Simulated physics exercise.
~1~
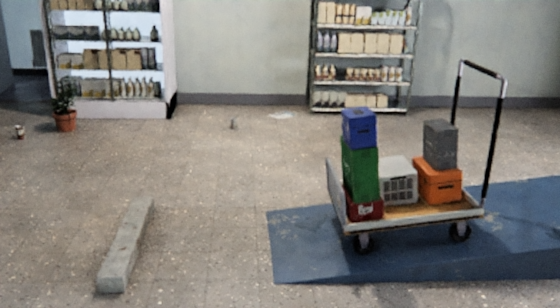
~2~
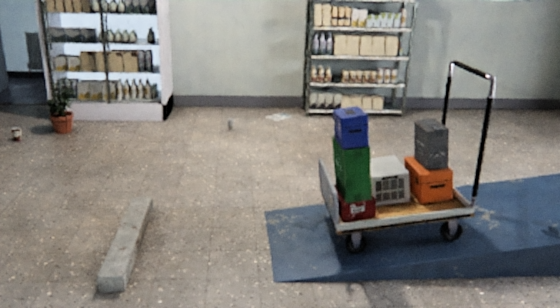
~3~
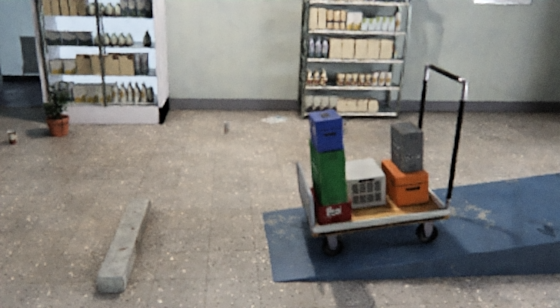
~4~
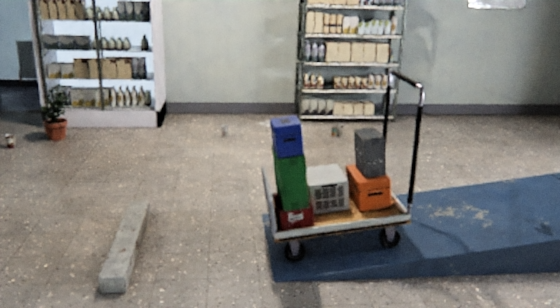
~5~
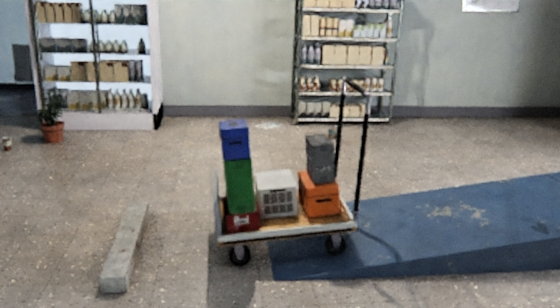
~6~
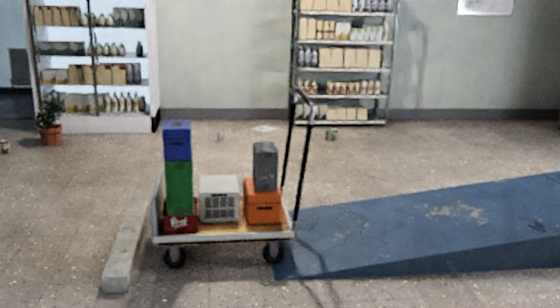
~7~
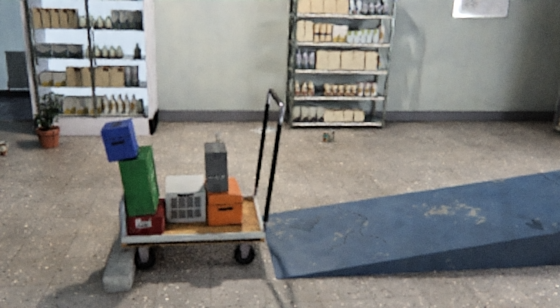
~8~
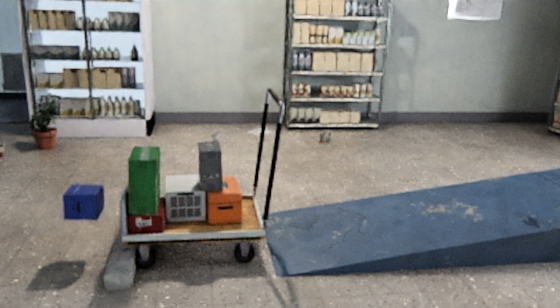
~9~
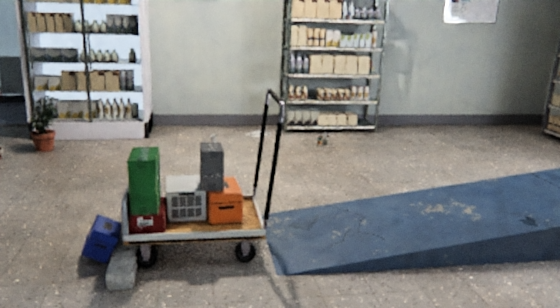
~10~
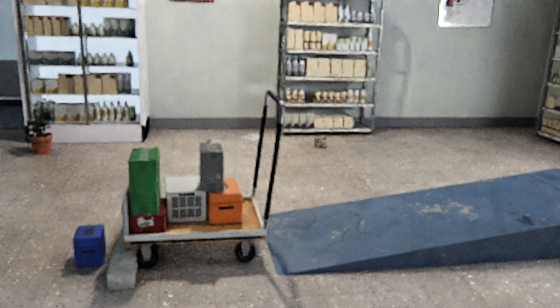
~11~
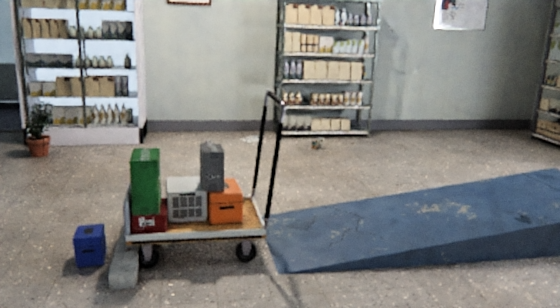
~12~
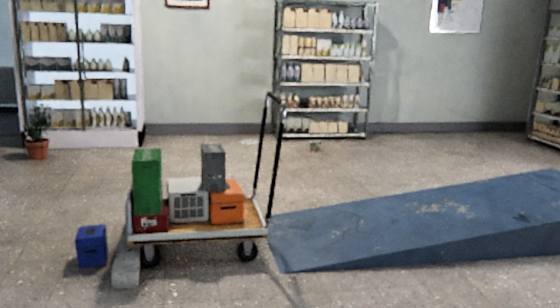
In a room with stocked shelves, a flat trolley of stacked boxes rolled left down a blue ramp and stopped against a kerb, the blue toolbox tumbling off the front onto the floor beyond while the green box, grey box and others stayed aboard, upright.
